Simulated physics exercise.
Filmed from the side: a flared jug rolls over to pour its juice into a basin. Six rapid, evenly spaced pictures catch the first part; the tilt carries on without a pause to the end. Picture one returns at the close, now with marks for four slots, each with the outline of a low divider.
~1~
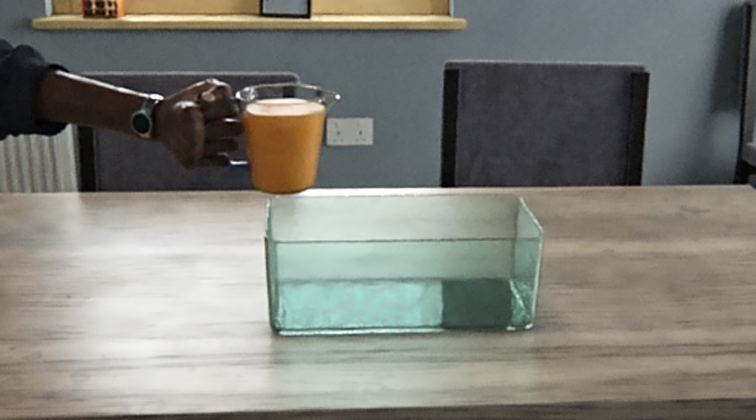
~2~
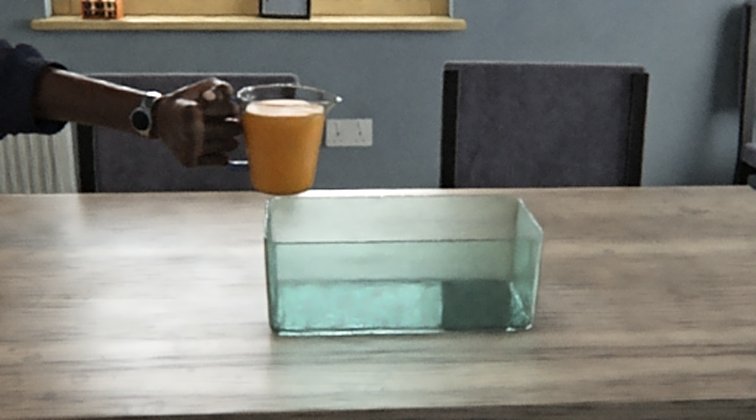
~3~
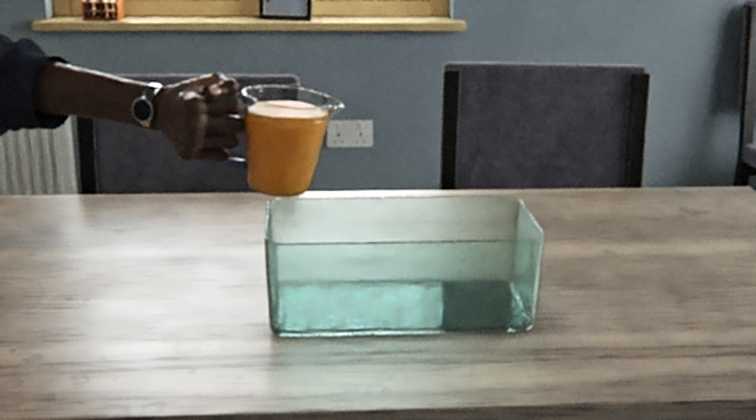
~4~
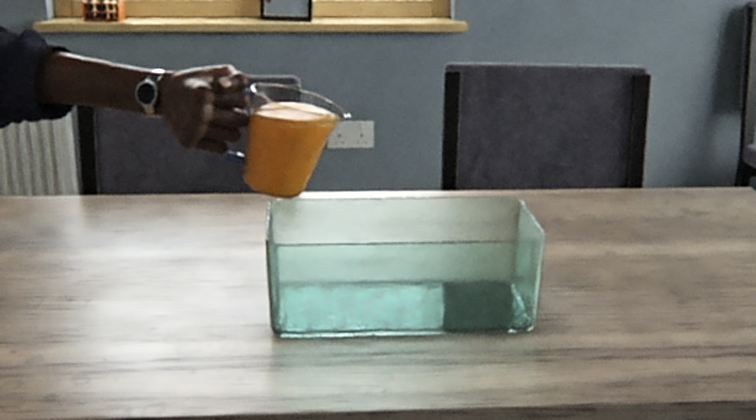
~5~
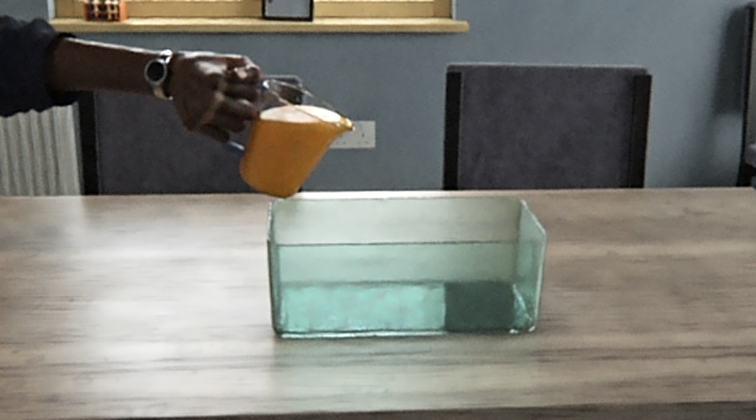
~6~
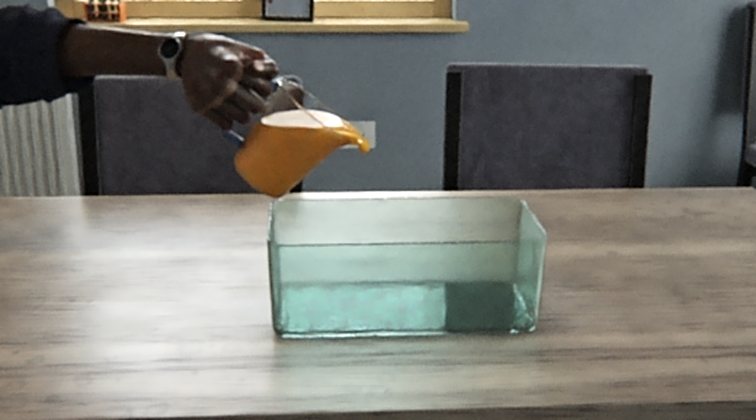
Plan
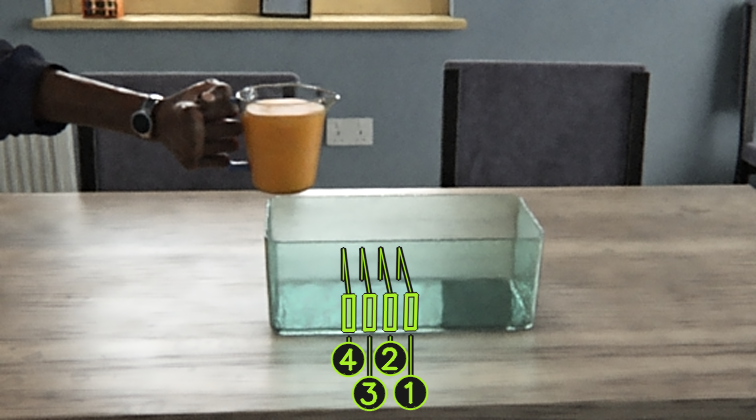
A glass jug of orange juice was held by a hand above a clear greenish basin on a wooden table, then the hand tilted it steadily to the right until juice began slipping over its lip.
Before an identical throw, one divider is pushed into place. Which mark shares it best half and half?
The answer is slot 2.
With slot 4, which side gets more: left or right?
The right one.
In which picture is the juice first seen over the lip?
In picture 6.
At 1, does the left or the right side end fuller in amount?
The left side.
On the marked copy, 1 at (410, 336); 2 at (390, 336); 3 at (369, 337); 4 at (348, 337).
With 1, about 90 % ends left of the wall and 9 % right of it.
With 2, about 45 % ends left of the wall and 55 % right of it.
With 3, about 7 % ends left of the wall and 93 % right of it.
With 4, about 2 % ends left of the wall and 97 % right of it.
